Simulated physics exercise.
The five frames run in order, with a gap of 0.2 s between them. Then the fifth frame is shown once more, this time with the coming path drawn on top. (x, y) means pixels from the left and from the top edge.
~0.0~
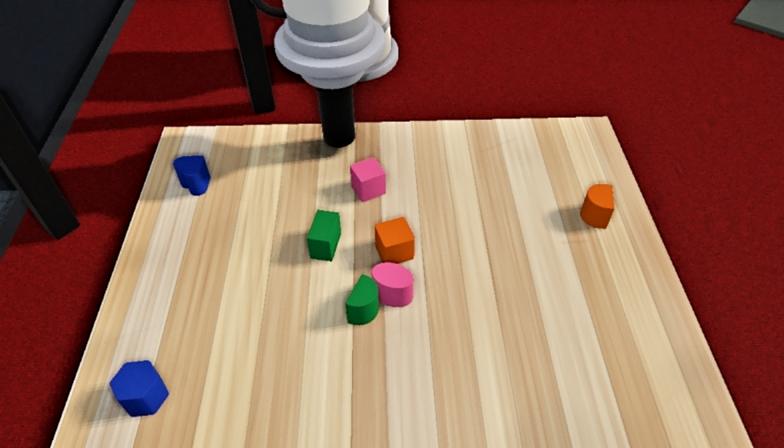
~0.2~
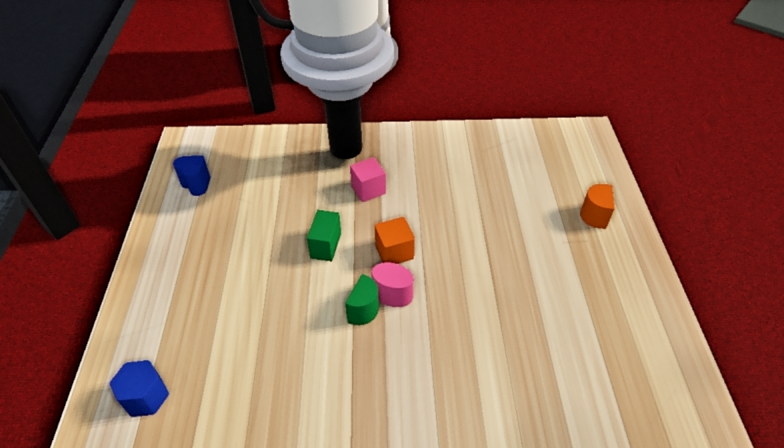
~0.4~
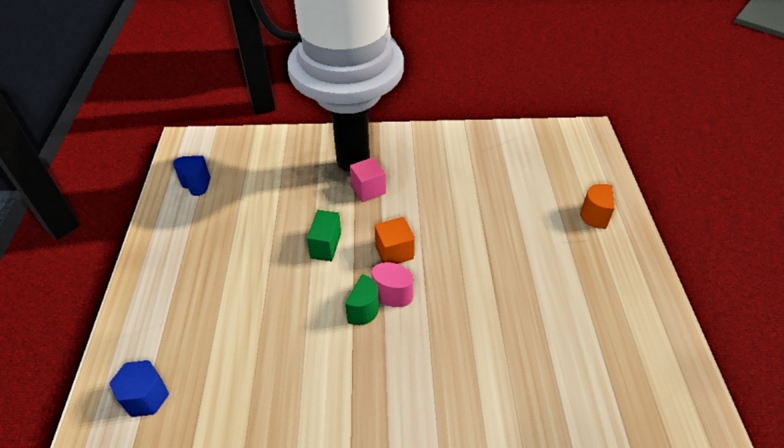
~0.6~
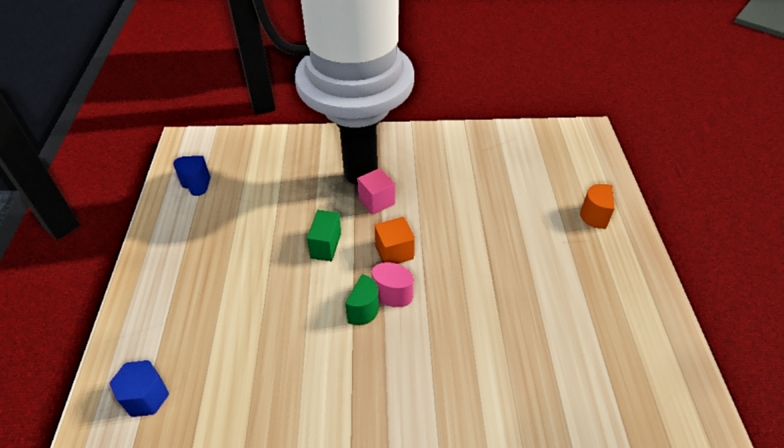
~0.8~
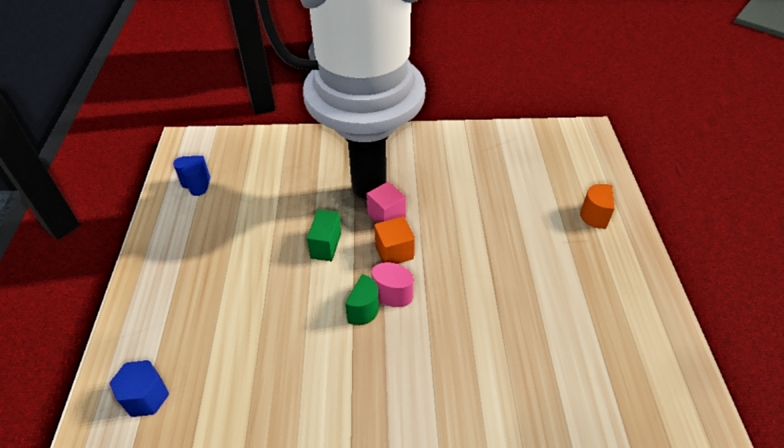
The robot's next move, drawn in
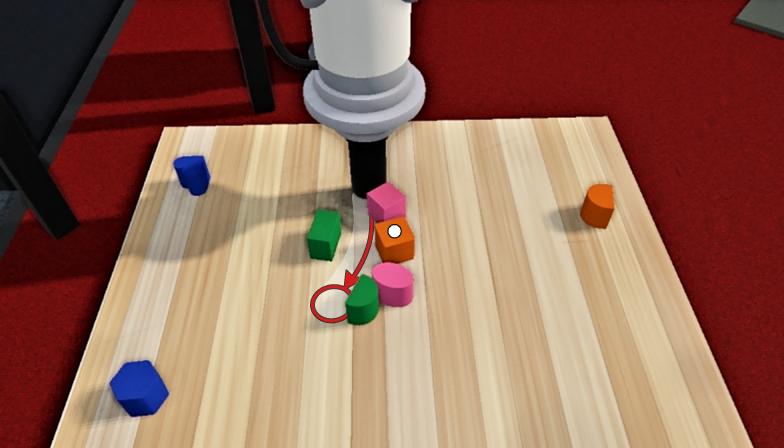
Robot arm with a black rod moving forward over a wooden table, pushing a pink cube toward an orange block.
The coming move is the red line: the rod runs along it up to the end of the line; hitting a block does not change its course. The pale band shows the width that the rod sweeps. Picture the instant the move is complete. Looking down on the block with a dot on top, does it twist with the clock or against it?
It is turned clockwise.
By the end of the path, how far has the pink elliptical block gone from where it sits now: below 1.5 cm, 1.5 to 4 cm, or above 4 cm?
Shift: Under 1.5 cm.
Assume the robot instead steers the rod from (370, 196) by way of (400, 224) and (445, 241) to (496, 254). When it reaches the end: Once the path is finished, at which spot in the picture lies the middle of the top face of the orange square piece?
The centre of its top face lies at (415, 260).
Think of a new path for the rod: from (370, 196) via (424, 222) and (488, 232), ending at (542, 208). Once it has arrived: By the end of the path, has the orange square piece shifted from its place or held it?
In the end it has been moved.
Drawn move, from (370, 196) through (371, 230) and (360, 267) to (333, 303); the dot is on the orange square piece.
The first path, step by step. One third of the way, rod (371, 222); pink square piece (403, 217), turned 40° anticlockwise; orange square piece (401, 241), turned 35° clockwise.
Two thirds of the way, rod (359, 259); pink square piece (405, 217), turned 40° anticlockwise; orange square piece (402, 241), turned 35° clockwise.
At the end, rod (332, 296); green oblong block still; green half-round block still; pink square piece (405, 217), turned 40° anticlockwise; pink elliptical block still; orange square piece (402, 241), turned 35° clockwise.
